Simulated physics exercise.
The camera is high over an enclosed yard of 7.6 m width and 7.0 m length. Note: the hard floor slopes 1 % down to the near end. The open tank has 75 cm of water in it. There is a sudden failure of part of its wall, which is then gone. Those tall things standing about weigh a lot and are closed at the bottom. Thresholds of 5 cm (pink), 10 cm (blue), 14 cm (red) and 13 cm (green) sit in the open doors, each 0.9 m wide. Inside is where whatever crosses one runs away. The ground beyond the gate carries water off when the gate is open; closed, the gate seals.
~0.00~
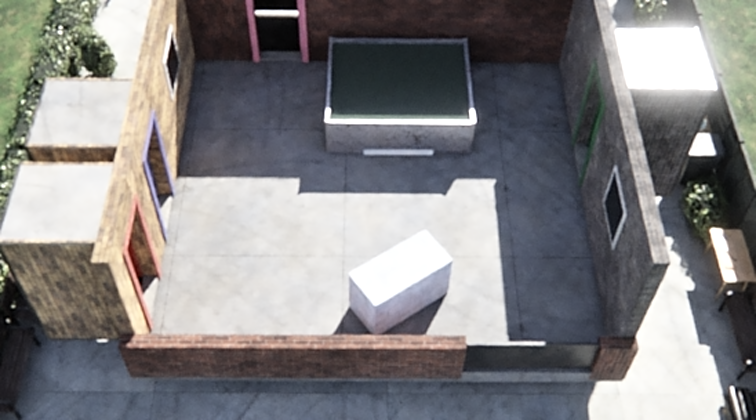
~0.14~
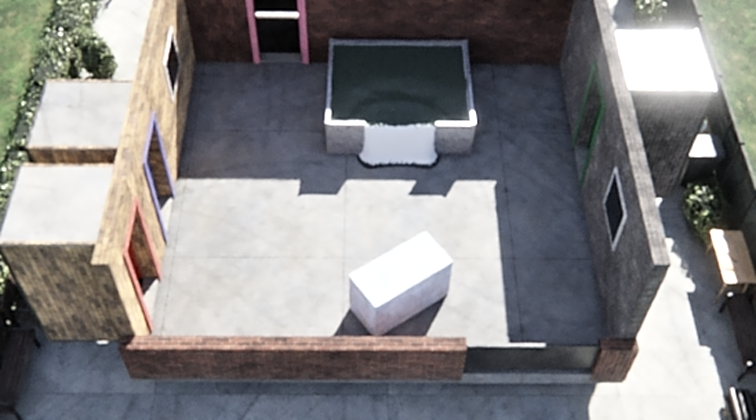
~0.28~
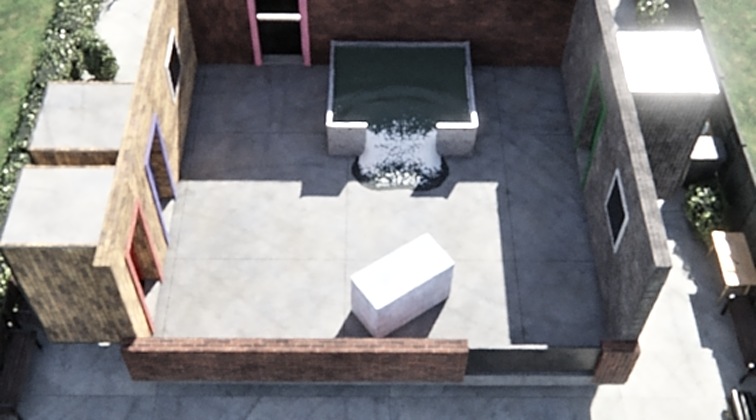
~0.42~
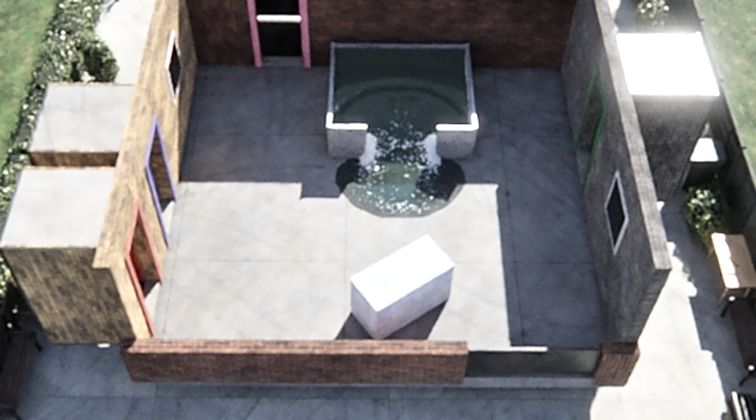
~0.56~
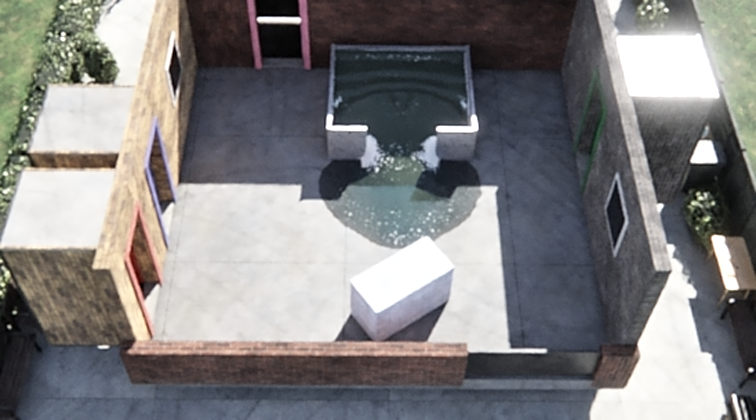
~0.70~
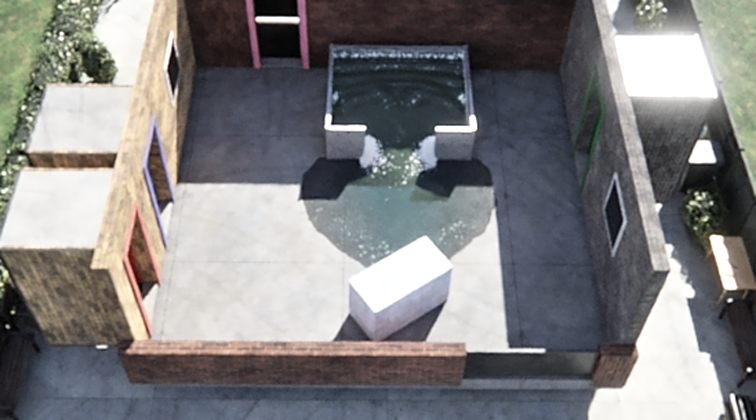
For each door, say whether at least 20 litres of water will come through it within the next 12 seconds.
Door by door: The pink door lets through 20 litres or more; the blue door lets through less than 20 litres; the red door lets through 20 litres or more; the green door lets through less than 20 litres.
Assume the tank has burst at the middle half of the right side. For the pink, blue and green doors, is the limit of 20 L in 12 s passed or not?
Here's how it goes: Pink falls short, blue falls short, green exceeds it.
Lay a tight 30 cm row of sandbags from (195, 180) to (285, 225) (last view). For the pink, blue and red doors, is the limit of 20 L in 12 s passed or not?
Against the limit, the pink door stays within it, the blue door goes beyond it and the red door goes beyond it.
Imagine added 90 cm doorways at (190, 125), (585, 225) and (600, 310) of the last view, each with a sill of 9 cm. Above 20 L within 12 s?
First doorway falls short, second falls short, third gets there.
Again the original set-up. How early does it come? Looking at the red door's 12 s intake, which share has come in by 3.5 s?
Share by then: ~ 10 %.
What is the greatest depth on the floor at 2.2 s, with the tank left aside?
Up to near 37 cm.
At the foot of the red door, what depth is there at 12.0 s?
Around 11.0 cm there.
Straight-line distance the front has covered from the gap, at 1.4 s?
4.6 m.
After 1.4 s water covers 30 % of the floor and is deepest (45 cm) near (397, 164); pink door not reached, blue door not reached, red door not reached, green door not reached.
After 2.2 s water covers 45 % of the floor and is deepest (37 cm) near (409, 273); pink door not reached, blue door not reached, red door not reached, green door not reached.
After 3.5 s water covers 55 % of the floor and is deepest (42 cm) near (146, 364); pink door not reached, blue door 7 cm at the sill, 0 L in, red door 25 cm at the sill, 10 L in, green door not reached.
After 7.0 s water covers 100 % of the floor and is deepest (21 cm) near (587, 367); pink door 9 cm at the sill, 6 L in, blue door 9 cm at the sill, 0 L in, red door 18 cm at the sill, 112 L in, green door 4 cm at the sill, 0 L in.
After 12.0 s water covers 100 % of the floor and is deepest (13 cm) near (334, 365); pink door 10 cm at the sill, 54 L in, blue door 8 cm at the sill, 0 L in, red door 11 cm at the sill, 126 L in, green door 6 cm at the sill, 0 L in.
